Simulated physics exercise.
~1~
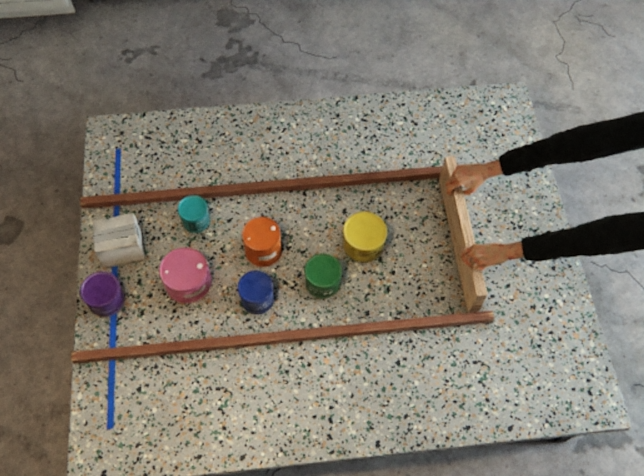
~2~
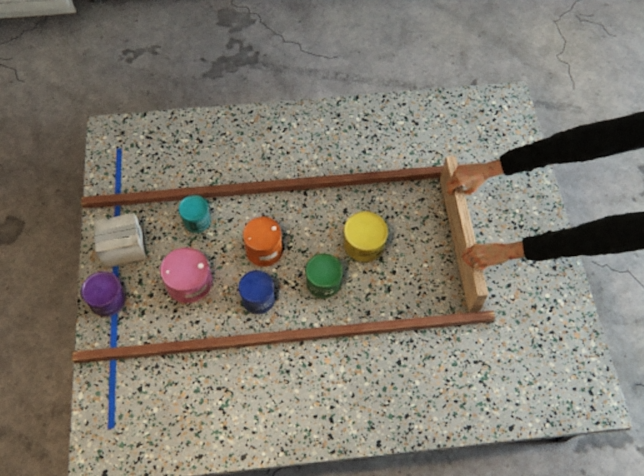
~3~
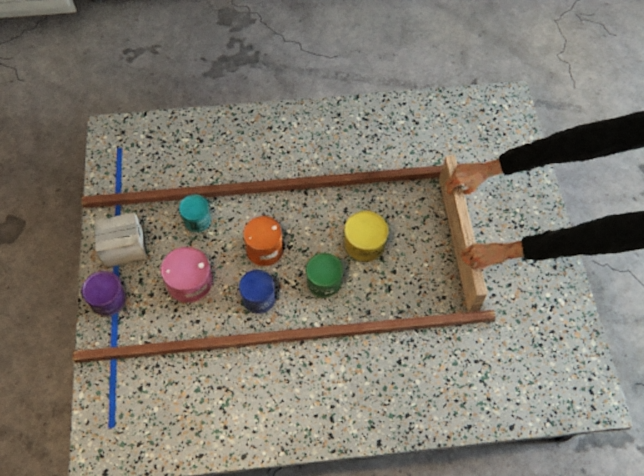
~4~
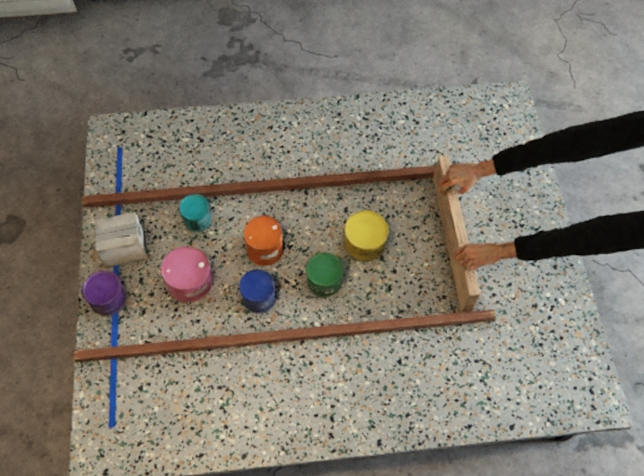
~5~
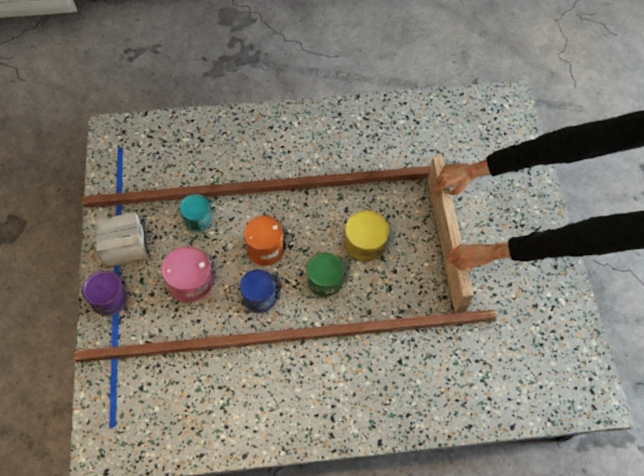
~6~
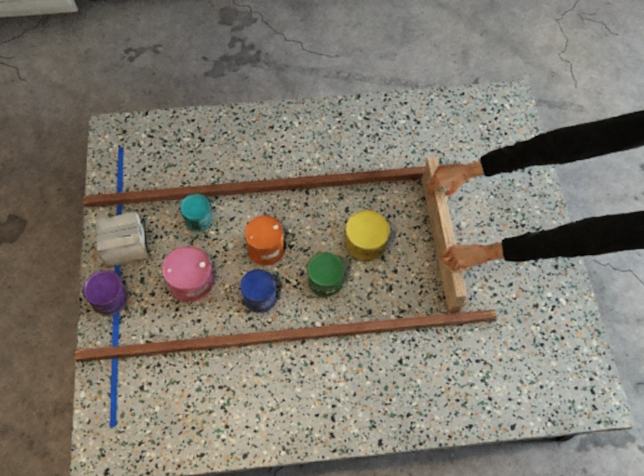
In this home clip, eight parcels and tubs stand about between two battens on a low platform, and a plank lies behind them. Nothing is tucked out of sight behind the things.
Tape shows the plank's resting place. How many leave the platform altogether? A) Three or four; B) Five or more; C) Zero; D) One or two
Option A: Three or four.
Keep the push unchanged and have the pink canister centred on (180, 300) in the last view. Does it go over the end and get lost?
In that case it leaves the top.
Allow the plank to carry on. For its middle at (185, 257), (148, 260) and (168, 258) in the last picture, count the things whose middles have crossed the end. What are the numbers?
In order of the places given, that's 0, 2 and 2.
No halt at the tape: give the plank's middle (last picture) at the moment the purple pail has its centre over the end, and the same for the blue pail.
Roughly at (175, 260) and roughly at (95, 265).
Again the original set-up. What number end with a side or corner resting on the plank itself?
Well, it touches 4.
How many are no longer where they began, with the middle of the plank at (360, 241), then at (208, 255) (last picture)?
I get 1 at the one place and 7 at the other.
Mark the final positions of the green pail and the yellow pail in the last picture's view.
Same order as the question: First (95, 296), second (93, 251).
A little later, none off yet; purple pail at rest near (106, 293); white box at rest near (122, 240); pink canister at rest near (189, 274).
Next, none off yet; purple pail at rest near (106, 293); white box at rest near (122, 240); pink canister shifted a little near (181, 278).
Later still, none off yet; purple pail shifted about its own width near (83, 298); white box shifted about its own width near (77, 236); pink canister shifted about its own width near (122, 277).
When it is over, the number that fall off is three or four; down, orange canister, pink canister, white box and purple pail.
